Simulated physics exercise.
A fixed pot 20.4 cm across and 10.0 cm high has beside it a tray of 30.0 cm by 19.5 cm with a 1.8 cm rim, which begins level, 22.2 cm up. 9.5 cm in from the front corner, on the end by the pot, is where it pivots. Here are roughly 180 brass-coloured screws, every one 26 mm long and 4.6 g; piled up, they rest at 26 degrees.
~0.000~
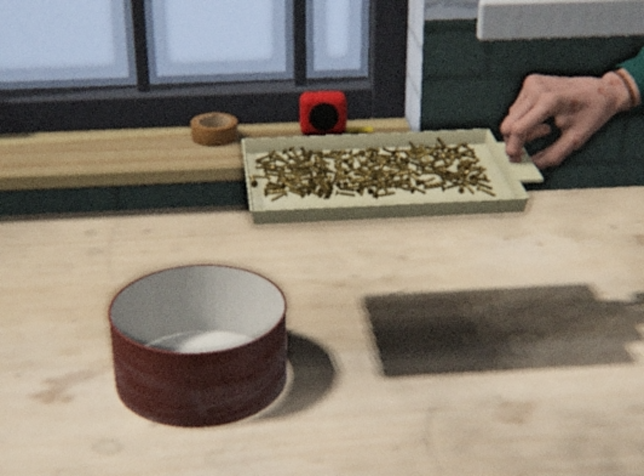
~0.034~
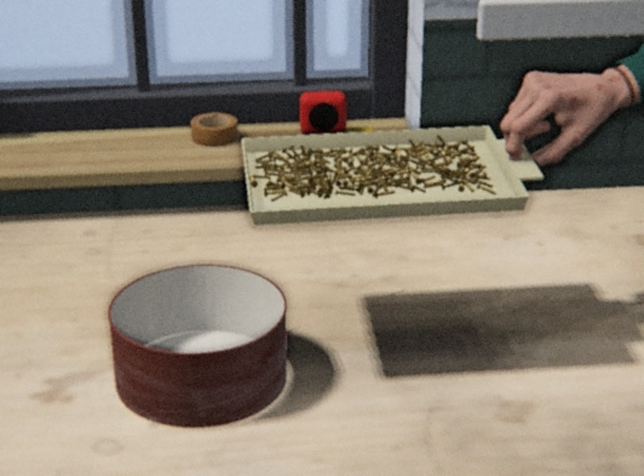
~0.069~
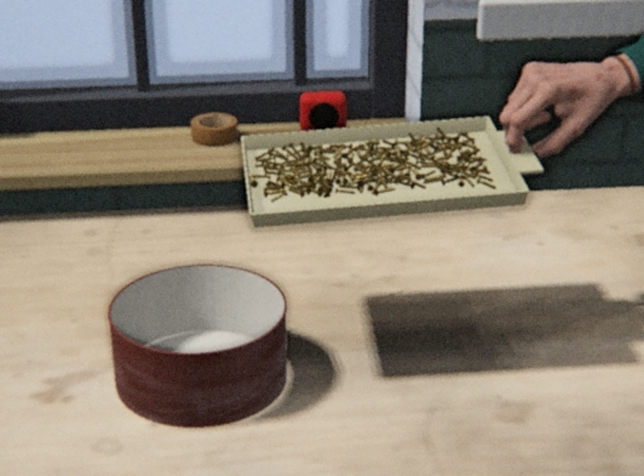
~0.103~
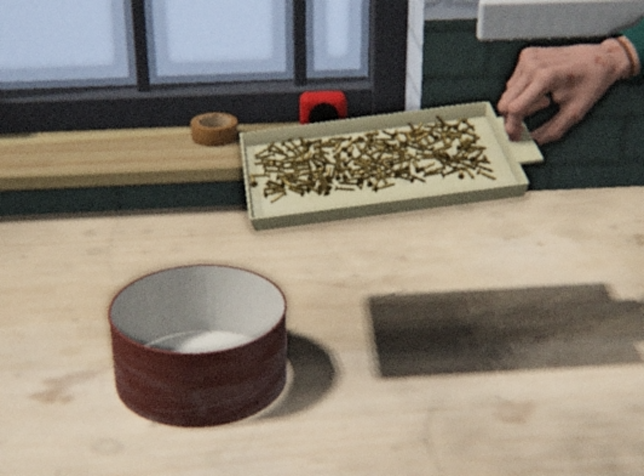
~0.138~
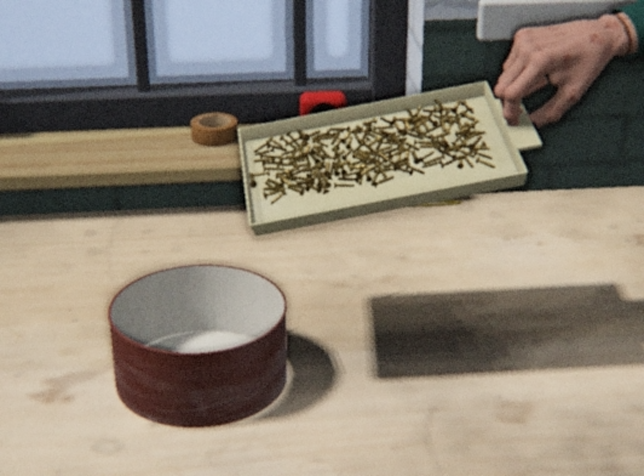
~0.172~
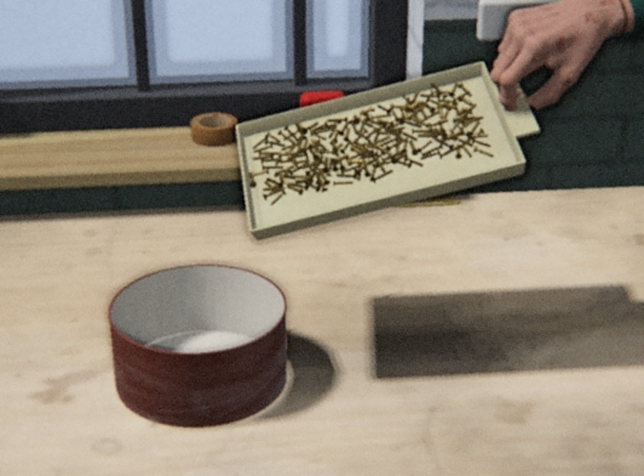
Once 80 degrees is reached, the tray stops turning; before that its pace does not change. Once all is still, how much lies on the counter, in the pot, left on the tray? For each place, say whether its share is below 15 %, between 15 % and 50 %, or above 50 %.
In order: Counter: A fair amount; pot: The main mass; tray: A little.
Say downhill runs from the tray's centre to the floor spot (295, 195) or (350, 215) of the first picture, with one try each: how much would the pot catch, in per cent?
85 and 35 %.
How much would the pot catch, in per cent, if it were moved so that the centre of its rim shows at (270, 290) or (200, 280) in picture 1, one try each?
That gives roughly 70 per cent and then 20 per cent.
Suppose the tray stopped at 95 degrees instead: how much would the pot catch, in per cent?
75 per cent.
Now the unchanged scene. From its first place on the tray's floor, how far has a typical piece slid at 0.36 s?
By then it sits near 3 cm from where it began.
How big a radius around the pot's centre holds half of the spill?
Distance: Roughly 16 cm.
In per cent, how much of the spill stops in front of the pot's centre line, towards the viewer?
Near 100 in a hundred.
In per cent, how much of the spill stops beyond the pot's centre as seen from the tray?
Around 20 in a hundred.
Then, at 0.36 s, tilt 51 degrees; the tray holds 100 %, the pot 0 %.
After 0.49 s, tilt 73 degrees; the tray holds 100 %, the pot 0 %.
Then, at 0.74 s, tilt 80 degrees; the tray holds 5 %, the pot 65 %.
By 1.9 s all is still; counter 25 %, pot 70 %, tray 0 %.
